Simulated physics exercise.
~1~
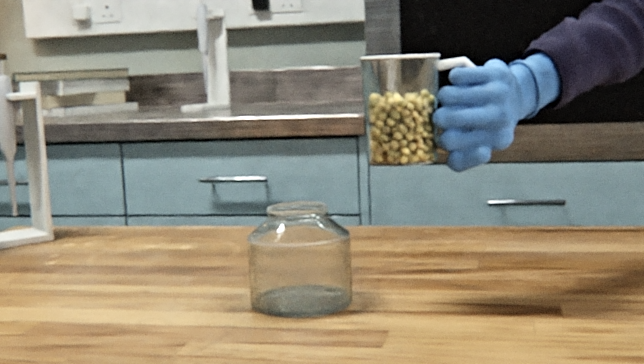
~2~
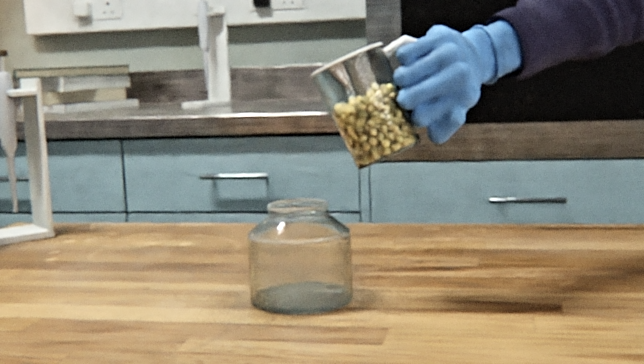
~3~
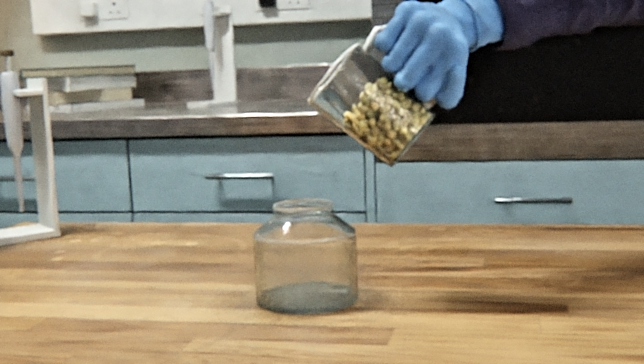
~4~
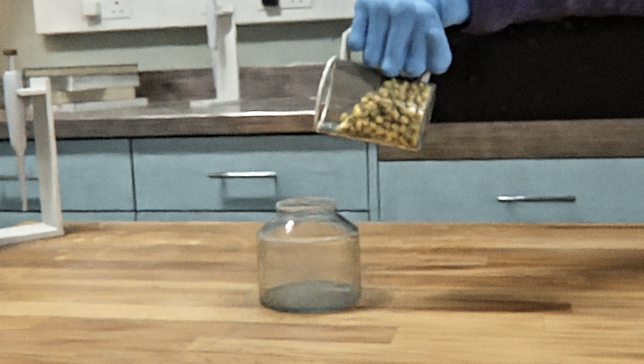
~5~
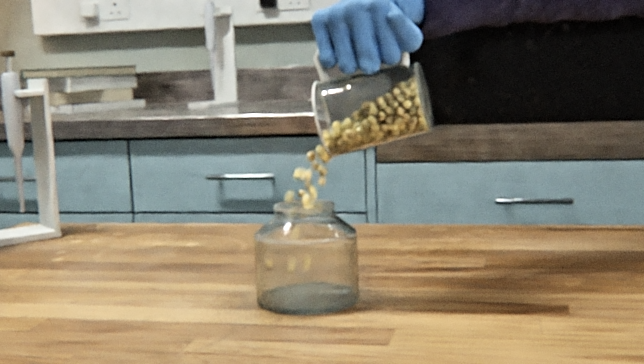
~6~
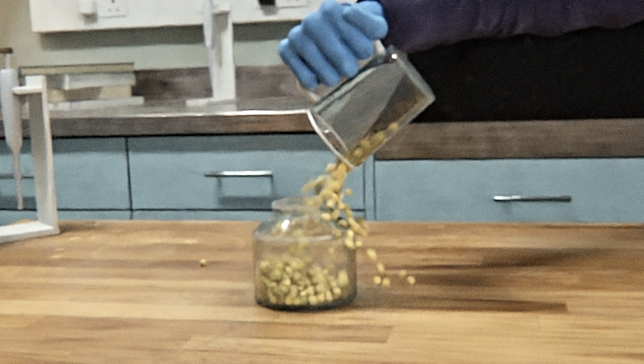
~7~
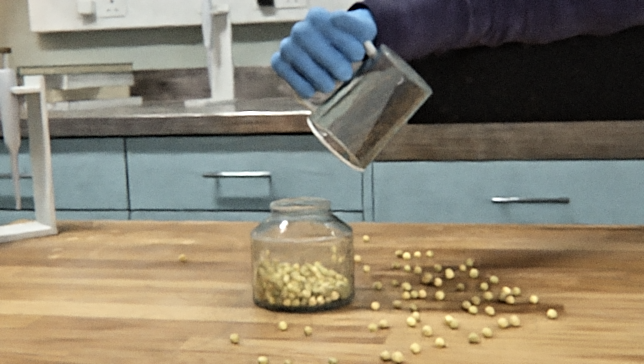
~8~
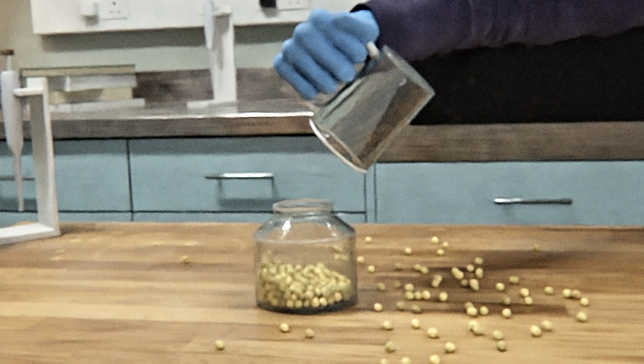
In a room with pale blue drawers and a grey worktop behind, a slightly swaying camera looks across a wooden table at a clear glass jar standing open near the middle. Above it to the right, a blue-gloved hand in a dark sleeve holds a glass cup of pale yellow beans by its handle. The hand shifts left and tips the cup until beans tumble into the jar. As it tilts further, some beans miss and scatter across the table, mostly to the right. The cup ends empty, held tilted above the partly filled jar, which holds most of the beans.
